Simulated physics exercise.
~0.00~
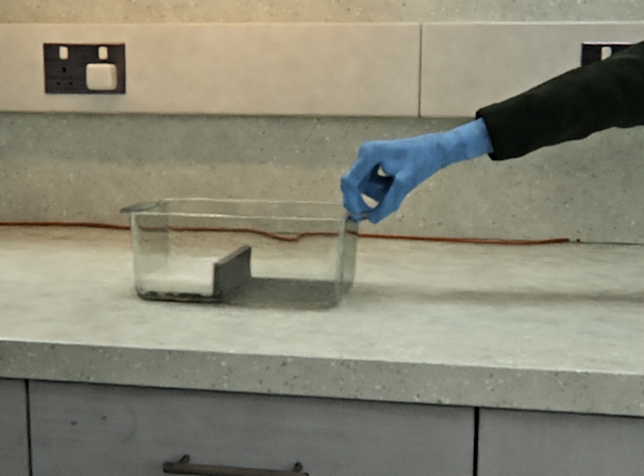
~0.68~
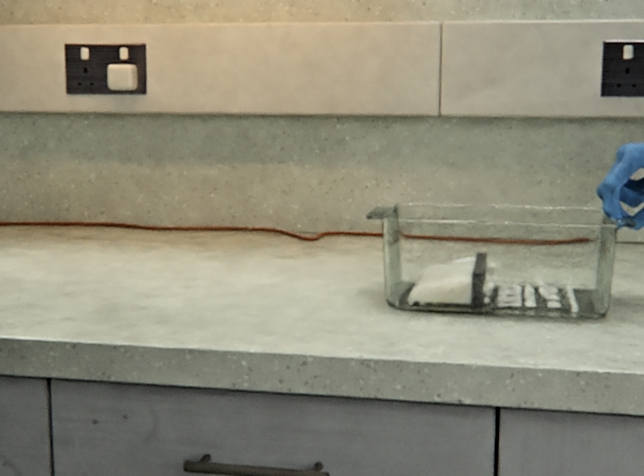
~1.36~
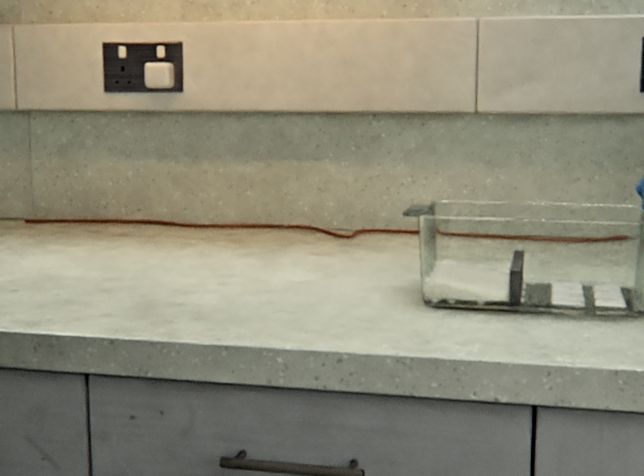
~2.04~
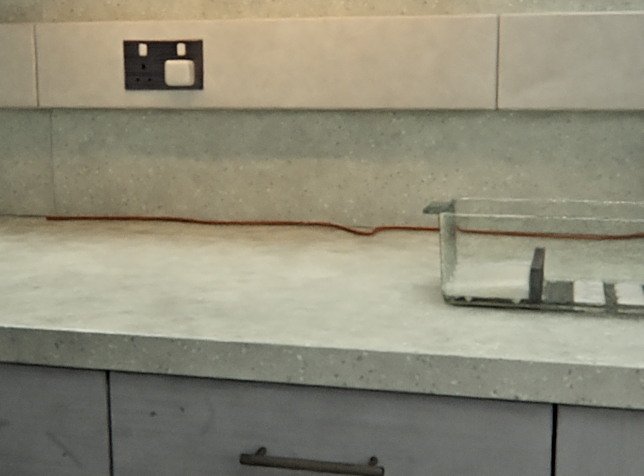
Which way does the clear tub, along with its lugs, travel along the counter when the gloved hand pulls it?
The tub and its lugs move to the right along the counter.
